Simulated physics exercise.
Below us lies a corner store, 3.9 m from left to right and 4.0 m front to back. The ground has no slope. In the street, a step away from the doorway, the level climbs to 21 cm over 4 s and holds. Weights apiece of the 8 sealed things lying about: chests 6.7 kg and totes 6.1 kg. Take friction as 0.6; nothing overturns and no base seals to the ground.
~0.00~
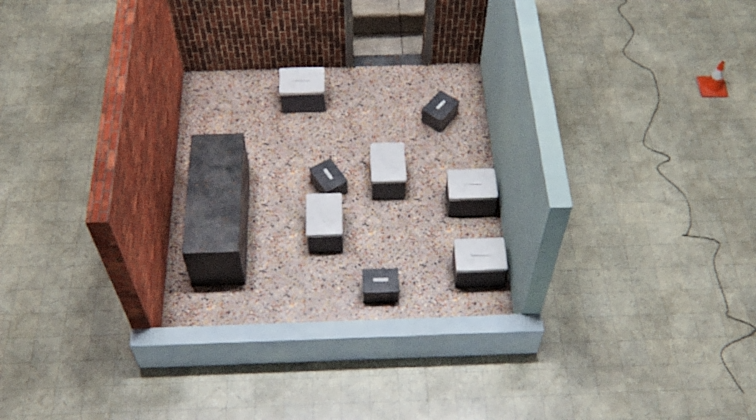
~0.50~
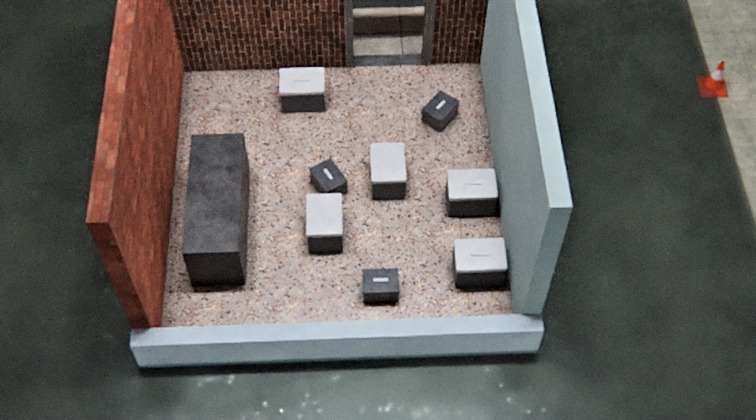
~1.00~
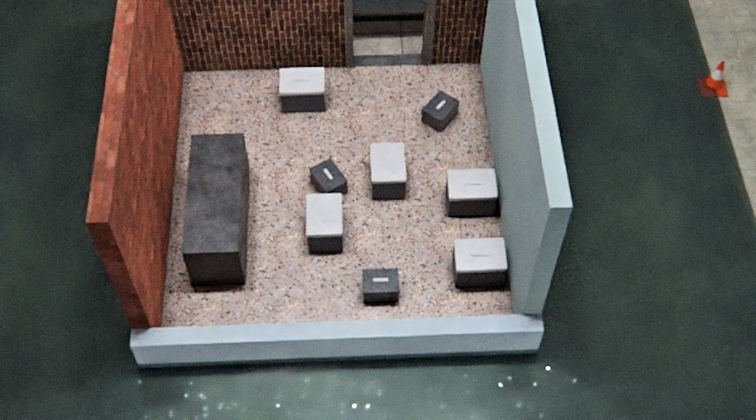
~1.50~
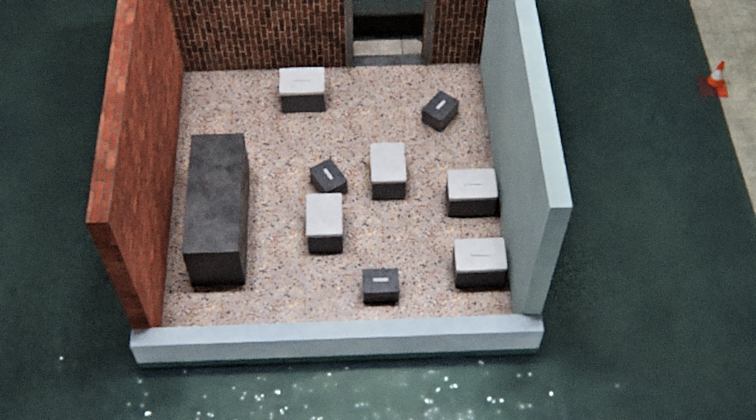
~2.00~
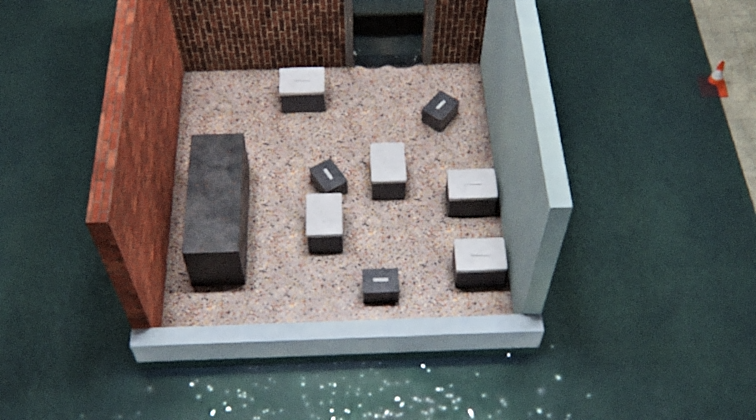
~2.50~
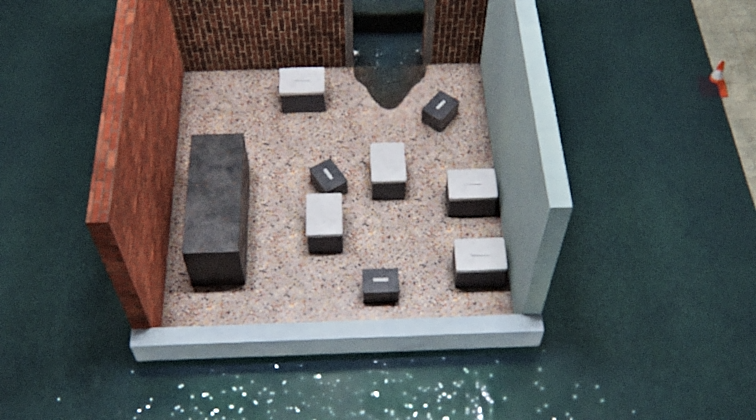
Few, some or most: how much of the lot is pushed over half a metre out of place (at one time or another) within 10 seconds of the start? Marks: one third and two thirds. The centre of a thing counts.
Share: Two thirds or more.
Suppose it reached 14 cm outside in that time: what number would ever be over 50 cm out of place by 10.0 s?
In that case 2 of them.
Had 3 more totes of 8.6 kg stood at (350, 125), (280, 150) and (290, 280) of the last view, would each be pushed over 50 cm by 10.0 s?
In that order: Past it, short of it, under.
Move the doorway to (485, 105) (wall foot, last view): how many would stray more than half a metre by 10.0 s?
In that case 5 of them.
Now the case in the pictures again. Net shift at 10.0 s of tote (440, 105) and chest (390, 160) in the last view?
In that order: 200 cm, 140 cm.
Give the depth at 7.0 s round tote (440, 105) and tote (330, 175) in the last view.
About 6 and 5 cm.
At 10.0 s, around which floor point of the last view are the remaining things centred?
At about (312, 263).
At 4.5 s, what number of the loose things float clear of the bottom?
At that moment 0.
After 3.5 s 0 of 8 are over 50 cm from their spots; 0 afloat.
After 4.5 s 0 of 8 are over 50 cm from their spots; 0 afloat.
After 7.0 s 6 of 8 are over 50 cm from their spots; 6 afloat.
After 10.0 s 6 of 8 are over 50 cm from their spots, and 7 have been at some point; 7 afloat.
